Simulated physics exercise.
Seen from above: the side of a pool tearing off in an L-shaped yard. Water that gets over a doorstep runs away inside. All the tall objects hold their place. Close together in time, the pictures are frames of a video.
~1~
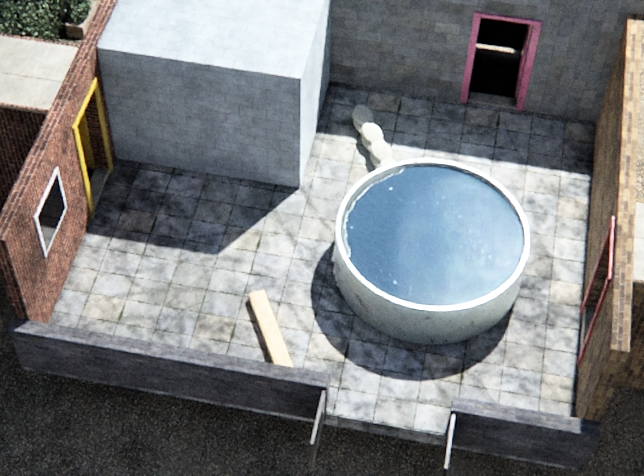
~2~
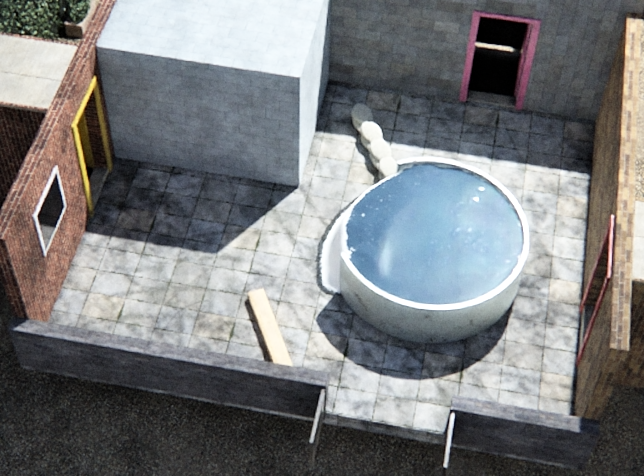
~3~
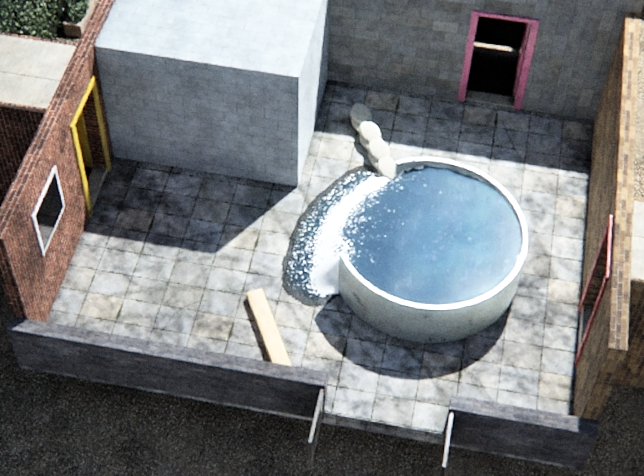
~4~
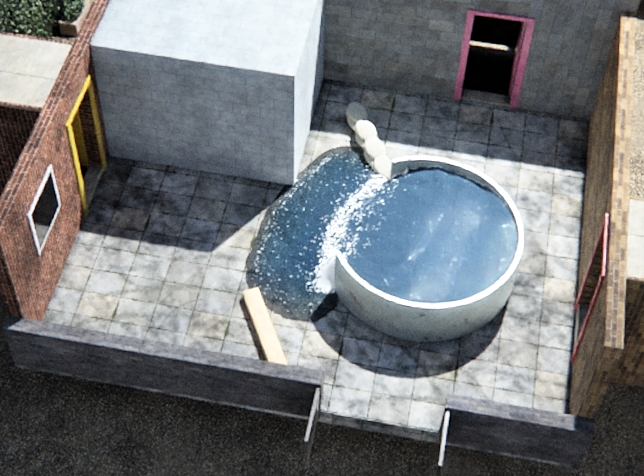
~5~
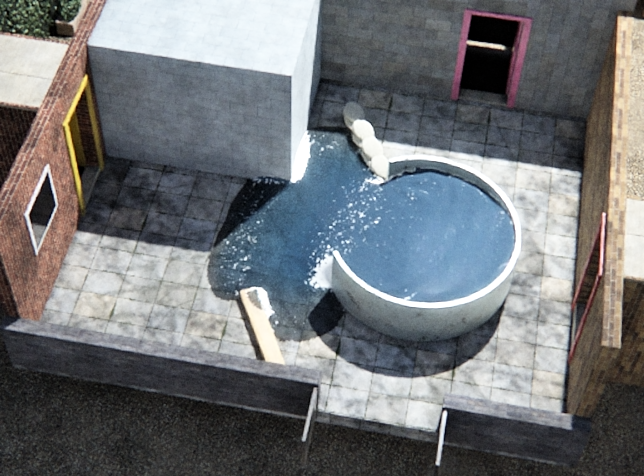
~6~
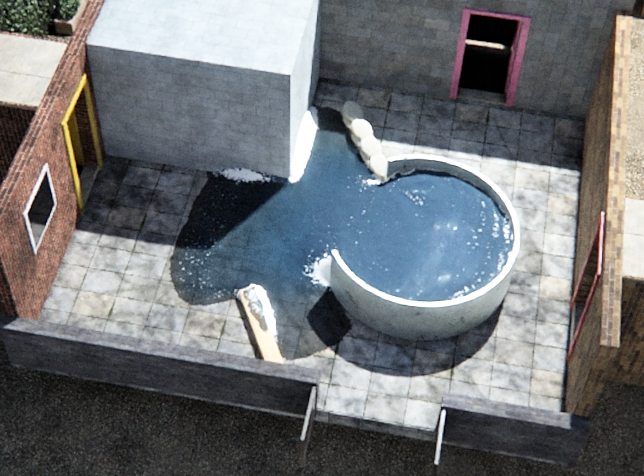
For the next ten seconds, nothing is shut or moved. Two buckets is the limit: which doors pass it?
The pink door sees two pails or less; the yellow door sees more than two pails; the red door sees two pails or less.
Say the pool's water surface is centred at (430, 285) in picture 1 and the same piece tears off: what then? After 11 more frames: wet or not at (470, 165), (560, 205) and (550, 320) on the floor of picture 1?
So, in the order given, I'd say unaffected, unaffected, unaffected.
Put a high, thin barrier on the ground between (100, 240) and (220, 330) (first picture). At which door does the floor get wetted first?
The yellow-painted one.
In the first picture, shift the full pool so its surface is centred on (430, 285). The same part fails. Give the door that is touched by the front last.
Answer: The red one.
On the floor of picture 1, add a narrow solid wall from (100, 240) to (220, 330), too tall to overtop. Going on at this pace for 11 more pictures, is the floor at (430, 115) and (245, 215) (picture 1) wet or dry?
Submerged and submerged, in that order.
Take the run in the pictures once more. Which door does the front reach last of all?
The red door.
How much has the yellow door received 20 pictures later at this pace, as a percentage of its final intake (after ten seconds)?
It comes to around 65 percent of the ten-second total.
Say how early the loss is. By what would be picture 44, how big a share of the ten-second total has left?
Near 80 in a hundred.
A moment on, water covers 45 % of the floor; the pink door not reached, the yellow door under two buckets in, the red door not reached.
Next, water covers 60 % of the floor; the pink door wet at the sill, nothing in, the yellow door far over two buckets in, the red door not reached.
Then, water covers 70 % of the floor; the pink door wet at the sill, nothing in, the yellow door far over two buckets in, the red door not reached.
Later, water covers 95 % of the floor; the pink door wet at the sill, nothing in, the yellow door far over two buckets in, the red door wet at the sill, nothing in.
In the end, water covers 95 % of the floor; the pink door wet at the sill, nothing in, the yellow door far over two buckets in, the red door wet at the sill, nothing in.
